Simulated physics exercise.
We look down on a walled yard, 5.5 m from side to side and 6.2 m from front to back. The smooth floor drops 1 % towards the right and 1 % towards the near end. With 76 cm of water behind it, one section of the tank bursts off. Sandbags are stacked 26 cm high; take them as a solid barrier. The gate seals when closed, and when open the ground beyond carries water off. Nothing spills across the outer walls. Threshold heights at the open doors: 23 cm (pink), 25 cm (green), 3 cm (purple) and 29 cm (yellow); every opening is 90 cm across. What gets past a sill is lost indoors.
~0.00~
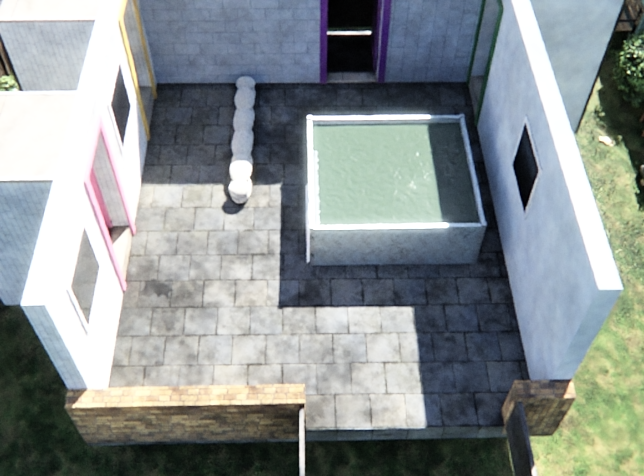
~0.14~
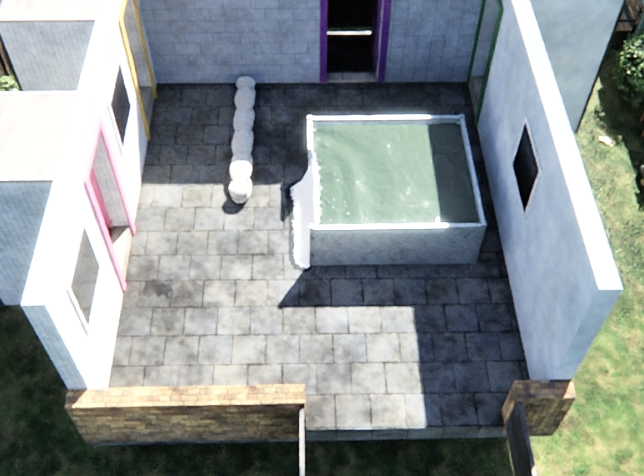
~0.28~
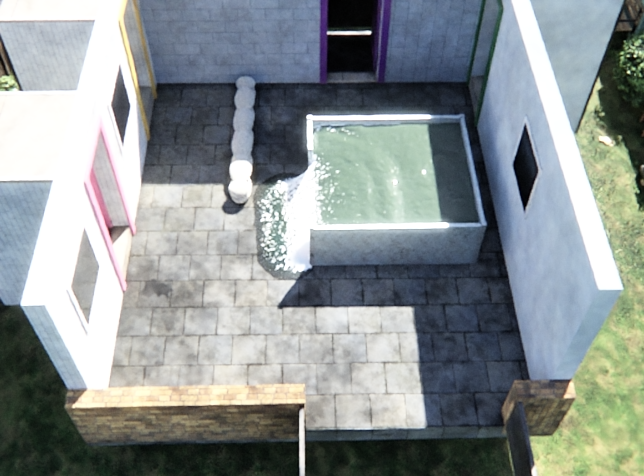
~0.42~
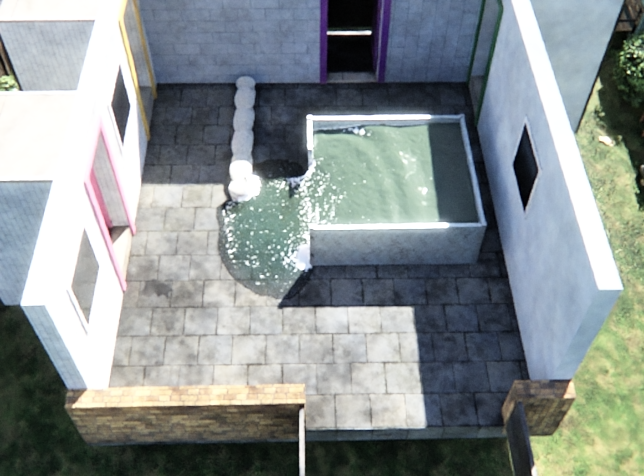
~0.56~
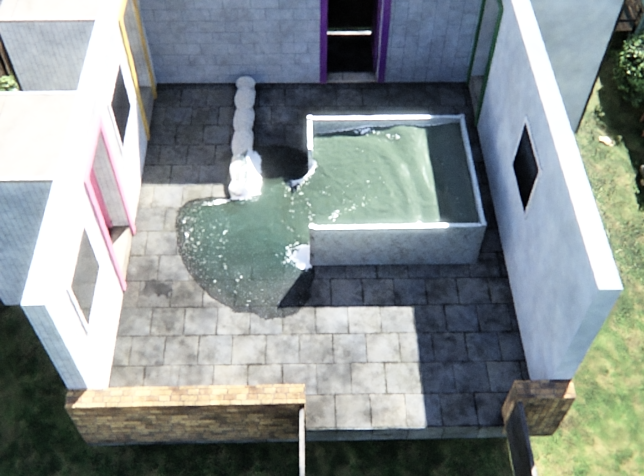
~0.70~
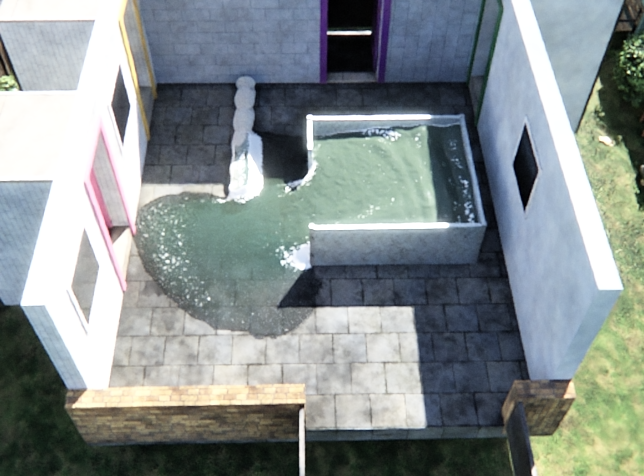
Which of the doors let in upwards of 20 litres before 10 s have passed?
Door by door: At the pink door it passes the limit; at the green door it keeps below the limit; at the purple door it exceeds the limit; at the yellow door it stays under the limit.
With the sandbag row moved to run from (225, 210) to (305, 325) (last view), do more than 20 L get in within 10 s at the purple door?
Against that limit: Purple above.
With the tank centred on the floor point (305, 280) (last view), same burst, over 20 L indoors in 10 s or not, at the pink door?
Then: Pink above.
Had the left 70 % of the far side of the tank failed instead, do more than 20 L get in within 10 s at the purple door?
Against that limit: Purple above.
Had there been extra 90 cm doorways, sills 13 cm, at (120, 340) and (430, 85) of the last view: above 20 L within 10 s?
In that order: Over, under.
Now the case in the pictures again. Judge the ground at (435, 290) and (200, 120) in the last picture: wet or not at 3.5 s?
In turn: Not reached, wet.
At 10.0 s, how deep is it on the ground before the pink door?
Roughly 8.0 cm deep.
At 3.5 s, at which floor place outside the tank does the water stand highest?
Around (104, 415).
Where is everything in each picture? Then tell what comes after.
Still water, 76 cm deep, in the tank at (391, 172), in the first frame.
Water pours out at (313, 210) and has run 0.8 m, to (299, 265); typically 10 cm deep outside, 76 cm at the tank's back, in the second frame.
Water pours out at (313, 212) and has run 1.1 m, to (272, 182); typically 13 cm deep outside, 76 cm at the tank's back, in the third frame.
The front is at (236, 272), 1.4 m from the gap at (313, 214); 2.6 m2 of floor is under water; 76 cm left at the back of the tank, in the fourth frame.
Water pours out at (313, 214) and has run 2.0 m, to (185, 209); typically 9 cm deep outside, 76 cm at the tank's back, in the fifth frame.
Water pours out at (313, 214) and has run 2.6 m, to (138, 231); typically 7 cm deep outside, 72 cm at the tank's back, in the sixth frame.
After 1.4 s water covers 40 % of the floor and is deepest (44 cm) near (130, 253); pink door 42 cm at the sill, 34 L in, green door not reached, purple door not reached, yellow door not reached.
After 2.2 s water covers 55 % of the floor and is deepest (56 cm) near (104, 415); pink door 41 cm at the sill, 116 L in, green door not reached, purple door 5 cm at the sill, 0 L in, yellow door 5 cm at the sill, 0 L in.
After 3.5 s water covers 75 % of the floor and is deepest (38 cm) near (104, 415); pink door 25 cm at the sill, 186 L in, green door 7 cm at the sill, 0 L in, purple door 6 cm at the sill, 9 L in, yellow door 6 cm at the sill, 0 L in.
After 6.0 s water covers 95 % of the floor and is deepest (20 cm) near (481, 169); pink door 18 cm at the sill, 190 L in, green door 10 cm at the sill, 0 L in, purple door 5 cm at the sill, 21 L in, yellow door 13 cm at the sill, 0 L in.
After 10.0 s water covers 95 % of the floor and is deepest (20 cm) near (527, 395); pink door 8 cm at the sill, 190 L in, green door 11 cm at the sill, 0 L in, purple door 9 cm at the sill, 35 L in, yellow door 8 cm at the sill, 0 L in.
